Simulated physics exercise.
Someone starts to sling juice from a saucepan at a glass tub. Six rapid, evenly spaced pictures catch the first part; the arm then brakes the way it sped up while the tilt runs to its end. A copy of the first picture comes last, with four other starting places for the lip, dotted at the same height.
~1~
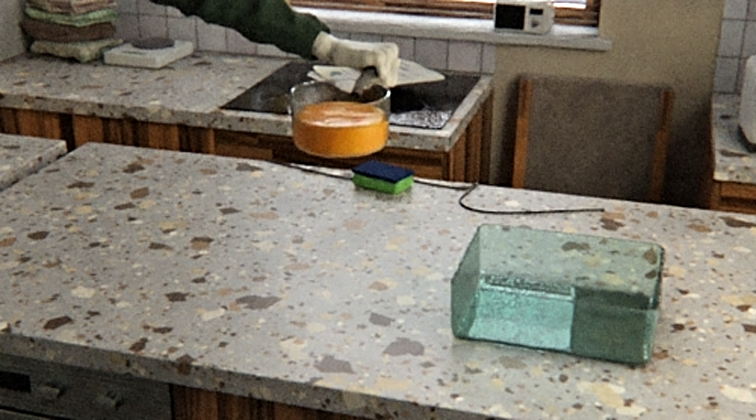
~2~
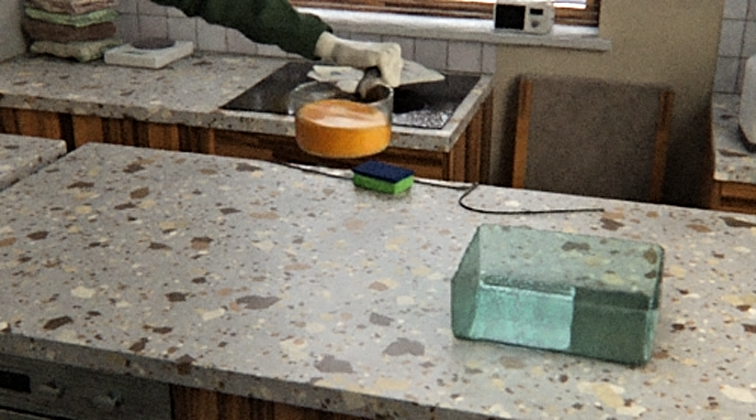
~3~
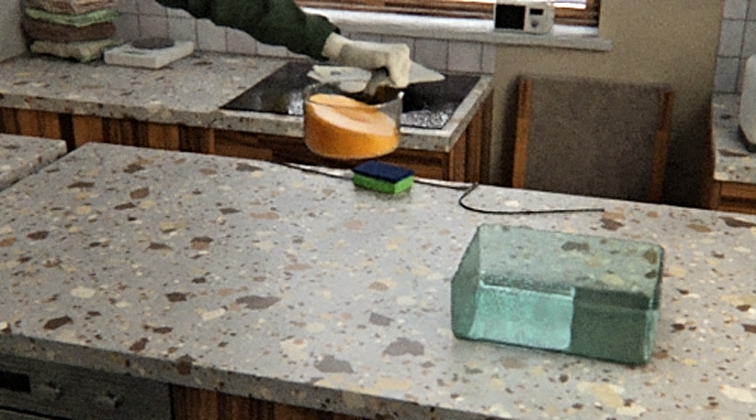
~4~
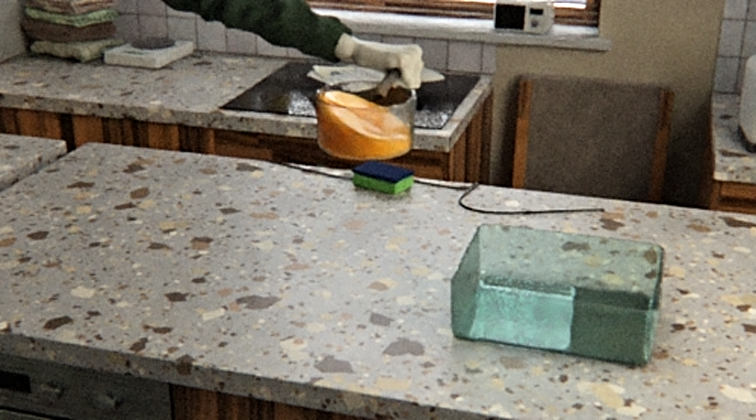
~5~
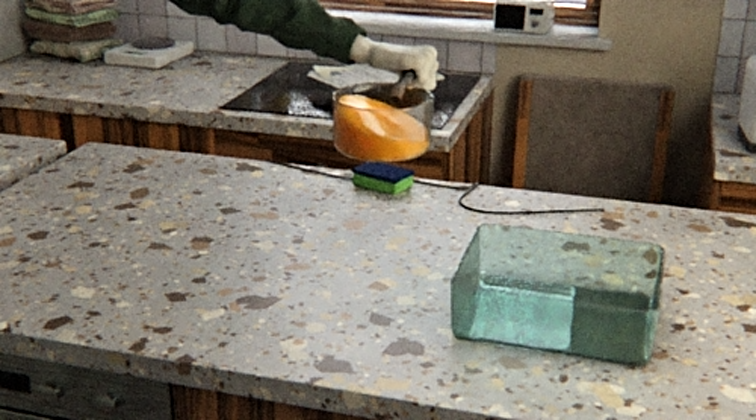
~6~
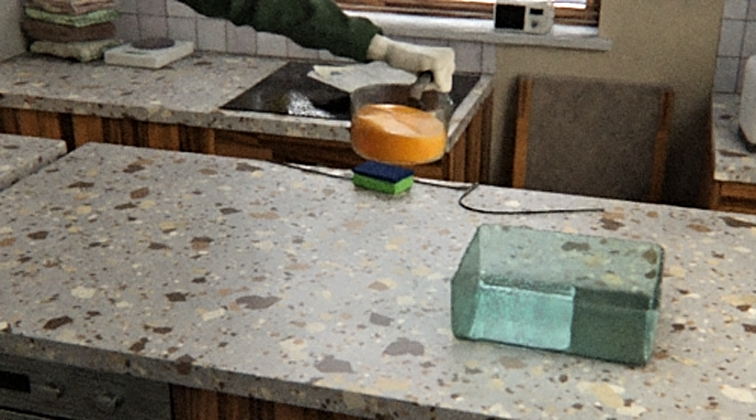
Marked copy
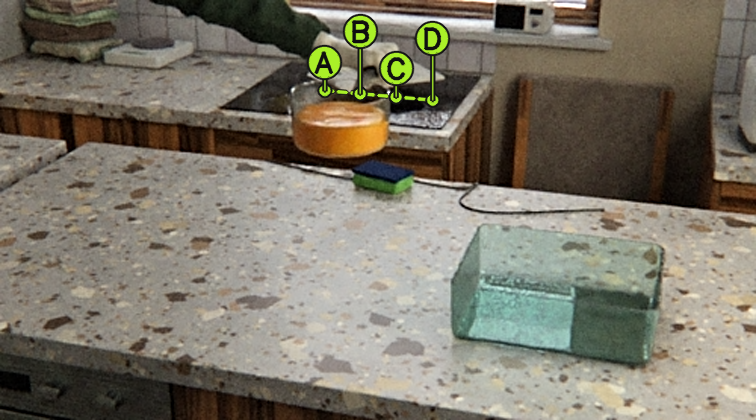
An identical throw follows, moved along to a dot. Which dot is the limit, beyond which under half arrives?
The answer is dot B.
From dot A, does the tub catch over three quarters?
No, it does not.
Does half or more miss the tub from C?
No, that is safe.
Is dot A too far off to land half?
Yes.
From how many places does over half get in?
Three of them.
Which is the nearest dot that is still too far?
Dot A.
On the marked copy, A at (324, 90); B at (360, 93); C at (396, 96); D at (432, 100).
If A is chosen, about 27 % lands in the tub, 69 % falls short and 4 % goes beside or beyond.
If B is chosen, about 84 % lands in the tub, 11 % falls short and 5 % goes beside or beyond.
If C is chosen, about 90 % lands in the tub, 4 % falls short and 6 % goes beside or beyond.
If D is chosen, about 90 % lands in the tub, 3 % falls short and 7 % goes beside or beyond.
